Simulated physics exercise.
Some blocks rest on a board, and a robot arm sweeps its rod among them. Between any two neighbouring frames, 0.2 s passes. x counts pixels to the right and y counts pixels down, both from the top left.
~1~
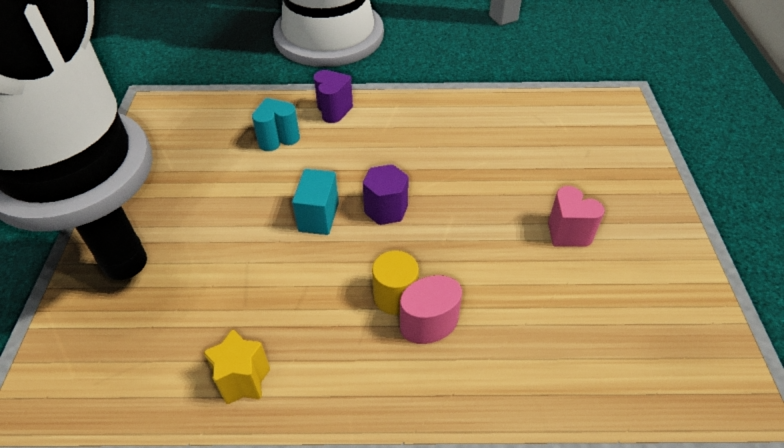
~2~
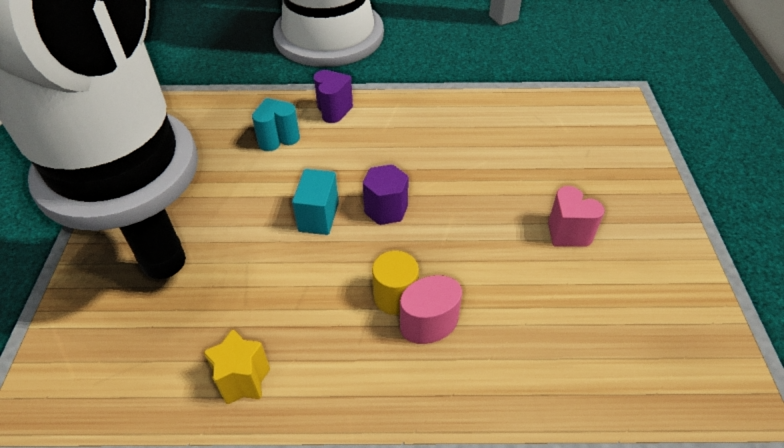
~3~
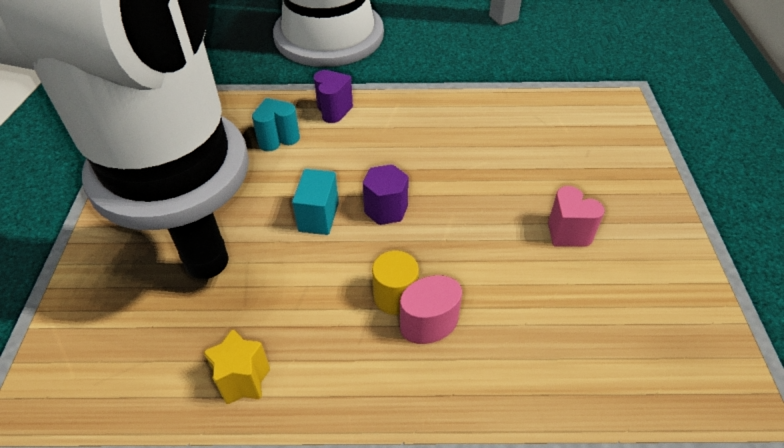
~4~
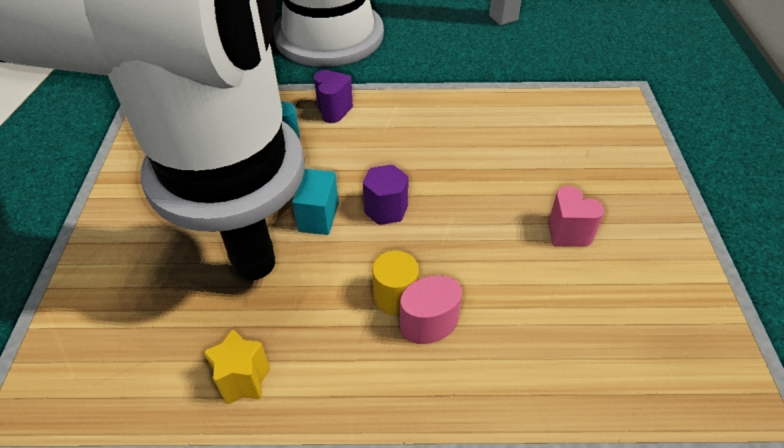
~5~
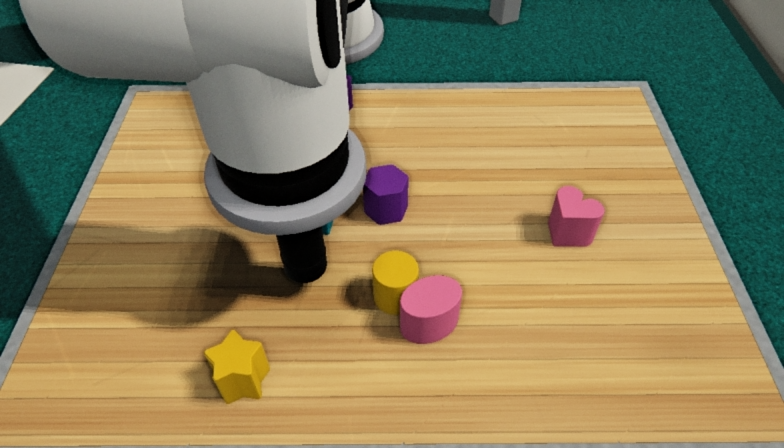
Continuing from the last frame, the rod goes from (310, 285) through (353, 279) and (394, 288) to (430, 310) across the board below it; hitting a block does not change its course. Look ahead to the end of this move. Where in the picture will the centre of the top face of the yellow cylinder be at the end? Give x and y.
Pixel (474, 304).
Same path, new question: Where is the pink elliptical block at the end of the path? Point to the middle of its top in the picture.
(501, 344)
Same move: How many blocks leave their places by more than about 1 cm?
2 blocks.
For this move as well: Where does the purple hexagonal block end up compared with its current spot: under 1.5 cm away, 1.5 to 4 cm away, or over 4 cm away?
If I had to pick, the purple hexagonal block travels less than 1.5 cm here.
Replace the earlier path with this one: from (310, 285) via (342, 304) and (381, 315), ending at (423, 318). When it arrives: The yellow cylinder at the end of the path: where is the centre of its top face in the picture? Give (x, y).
I think it will end close to (442, 257).
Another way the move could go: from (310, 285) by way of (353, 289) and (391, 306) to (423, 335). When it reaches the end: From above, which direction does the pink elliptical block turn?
Viewed from overhead, the pink elliptical block winds up turned clockwise.
On the path given first. One third of the way, rod at (352, 262); nothing pushed yet.
Two thirds of the way, rod at (395, 271); yellow cylinder at (432, 281); pink elliptical block at (462, 315).
At the end, rod at (431, 293); turquoise oblong unmoved; purple hexagonal block unmoved; yellow cylinder at (474, 303); pink elliptical block at (501, 344), turned 30° clockwise.
